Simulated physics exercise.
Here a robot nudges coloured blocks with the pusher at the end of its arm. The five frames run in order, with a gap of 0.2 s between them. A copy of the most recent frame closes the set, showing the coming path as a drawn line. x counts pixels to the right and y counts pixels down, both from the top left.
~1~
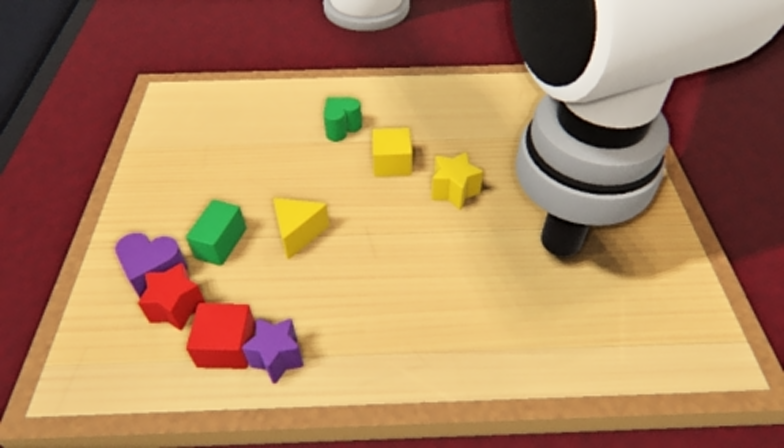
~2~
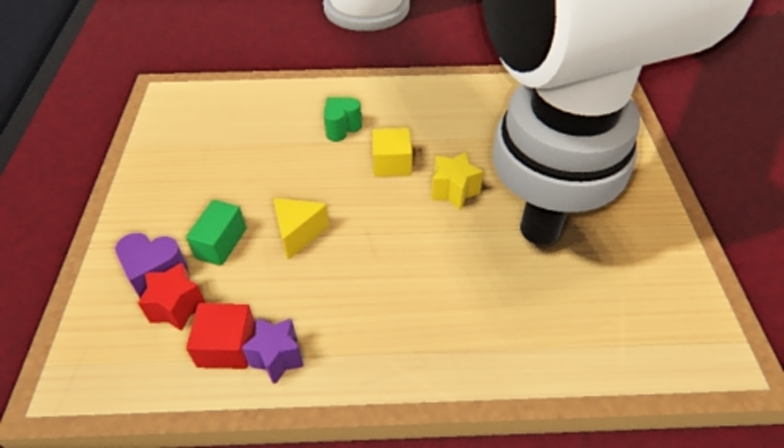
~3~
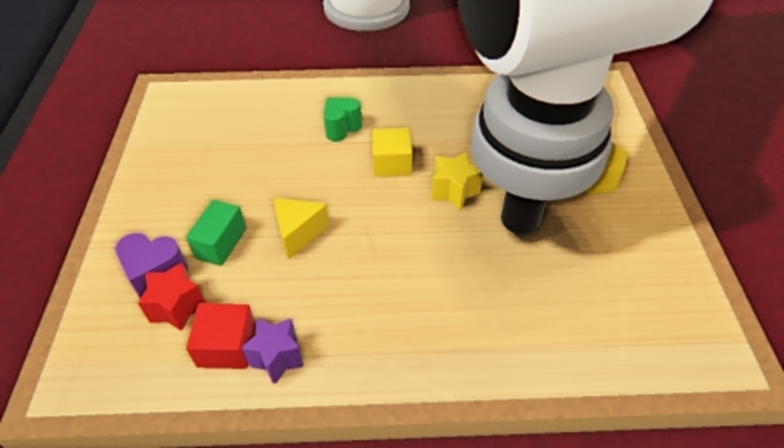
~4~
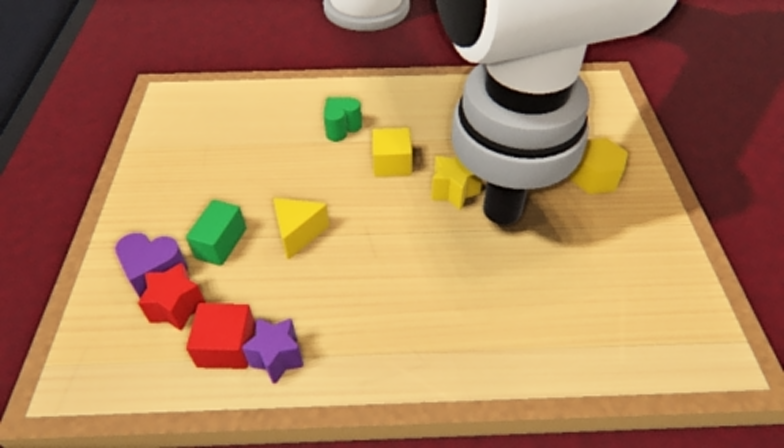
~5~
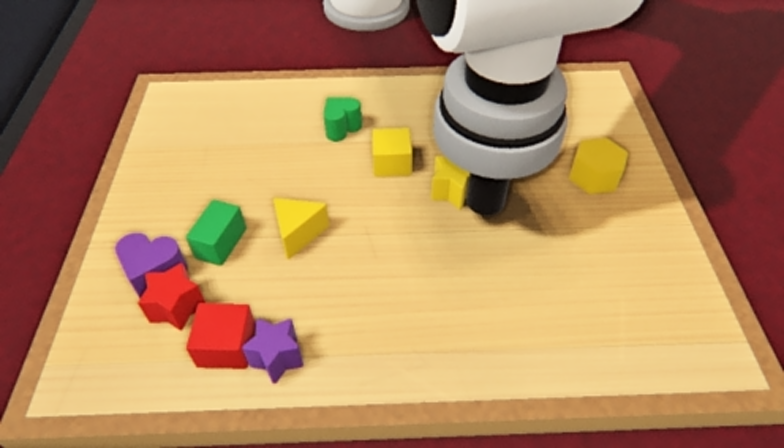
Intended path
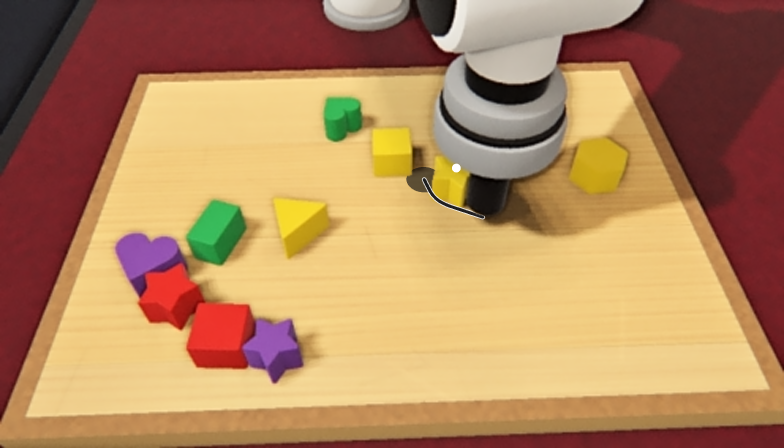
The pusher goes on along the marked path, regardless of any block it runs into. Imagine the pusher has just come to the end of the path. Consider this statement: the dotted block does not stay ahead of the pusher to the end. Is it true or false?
Verdict: False.
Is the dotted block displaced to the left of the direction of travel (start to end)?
Answer: No.
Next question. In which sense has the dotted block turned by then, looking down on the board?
Spins clockwise.
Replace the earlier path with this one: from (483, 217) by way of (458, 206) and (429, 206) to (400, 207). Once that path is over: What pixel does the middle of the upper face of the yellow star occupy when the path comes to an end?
If I read the scene right, the answer is (427, 160).
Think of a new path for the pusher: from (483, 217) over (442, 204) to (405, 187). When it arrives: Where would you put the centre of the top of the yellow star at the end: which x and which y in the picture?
I'd say the yellow star ends with its top centre at (428, 146).
The drawn path runs from (483, 217) over (457, 209) and (435, 197) to (424, 179); the dot is on the yellow star.
The first path, step by step. Halfway along, pusher (446, 190); yellow star (439, 156), turned 35° clockwise.
At the end, pusher (425, 166); yellow square (389, 139); yellow star (432, 134), turned 60° clockwise.
